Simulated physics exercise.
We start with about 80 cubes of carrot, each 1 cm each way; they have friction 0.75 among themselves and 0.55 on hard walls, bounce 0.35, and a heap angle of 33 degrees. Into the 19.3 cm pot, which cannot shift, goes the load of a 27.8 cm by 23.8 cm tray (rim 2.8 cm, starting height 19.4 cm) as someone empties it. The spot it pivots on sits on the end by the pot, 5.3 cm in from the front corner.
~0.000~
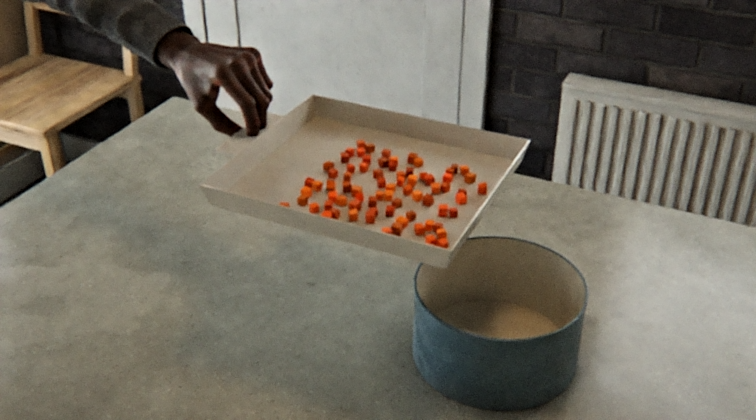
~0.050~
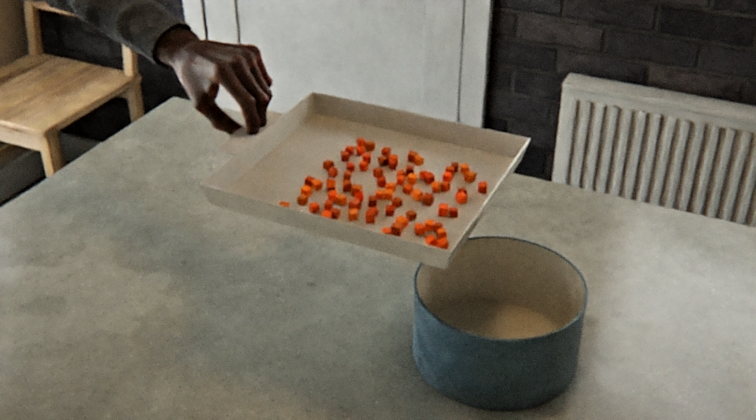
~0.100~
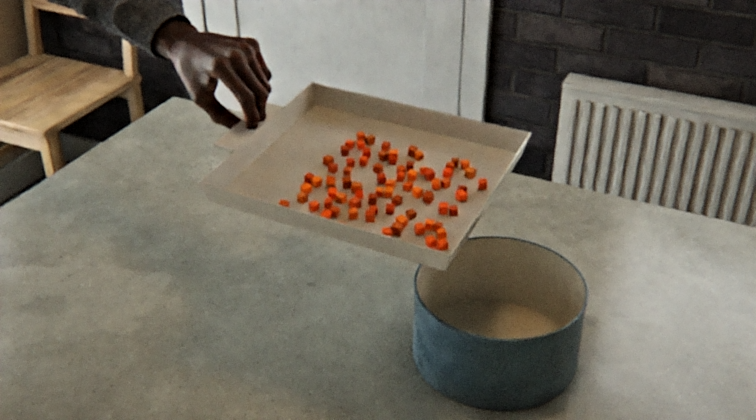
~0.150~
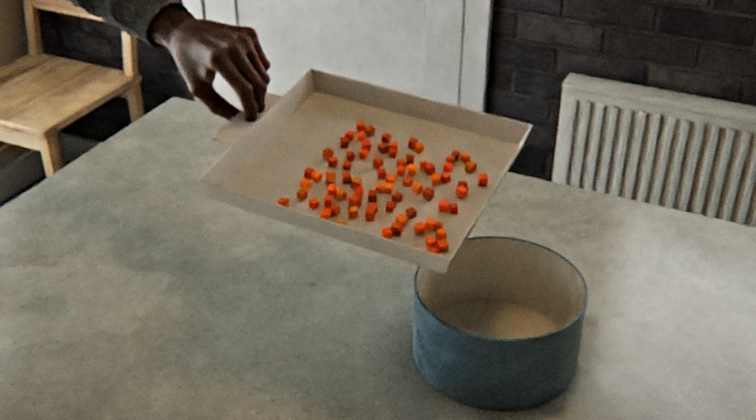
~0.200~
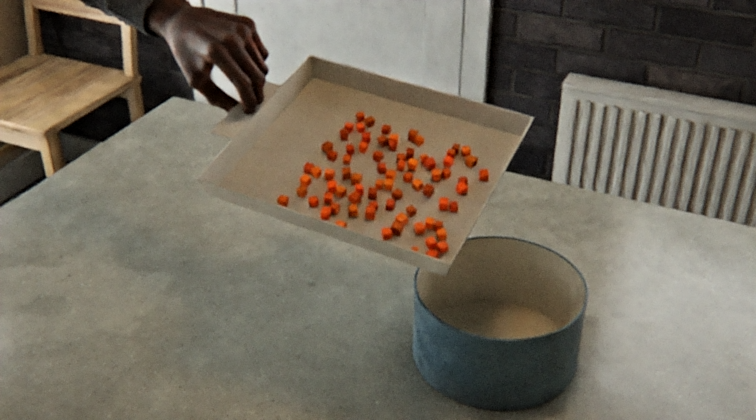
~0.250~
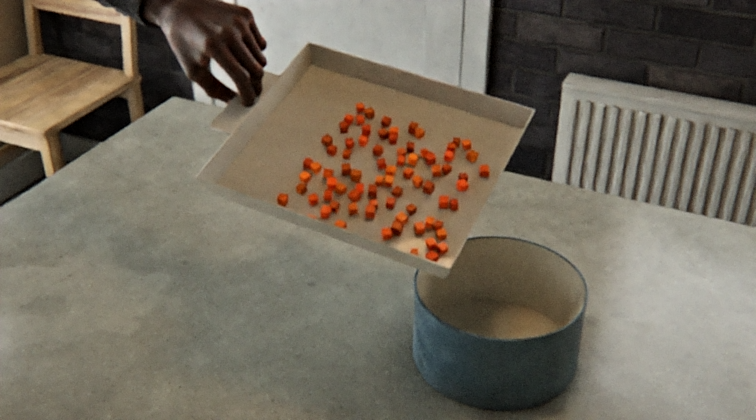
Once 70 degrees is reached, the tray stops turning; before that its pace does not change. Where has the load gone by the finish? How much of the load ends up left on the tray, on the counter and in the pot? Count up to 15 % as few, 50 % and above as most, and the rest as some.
My estimate: Tray most, counter some, pot few.
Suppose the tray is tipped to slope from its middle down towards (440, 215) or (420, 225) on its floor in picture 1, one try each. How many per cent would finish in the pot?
I'd put it at about 5 per cent for the first tilt and about 0 per cent for the second.
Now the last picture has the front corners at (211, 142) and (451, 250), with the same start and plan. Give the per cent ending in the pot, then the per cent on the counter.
You'd end with pot at 10 and counter at 10.
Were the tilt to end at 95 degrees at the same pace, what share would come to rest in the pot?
0 %.
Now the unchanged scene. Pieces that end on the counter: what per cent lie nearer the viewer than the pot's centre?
Near 100 in a hundred.
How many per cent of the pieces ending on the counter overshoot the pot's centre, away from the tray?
I'd put it at close to 80 per cent.
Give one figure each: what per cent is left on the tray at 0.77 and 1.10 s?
The figures go 100 and then 70.
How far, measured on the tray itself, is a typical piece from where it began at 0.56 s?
Displacement on the tray: About 2 cm.
After 0.56 s, tilt 42 degrees; the tray holds 100 %, the pot 0 %.
After 0.77 s, tilt 60 degrees; the tray holds 100 %, the pot 0 %.
After 1.10 s, tilt 70 degrees; the tray holds 70 %, the pot 0 %.
In the end, at 2.2 s, tray 70 %, counter 30 %, pot 0 %.
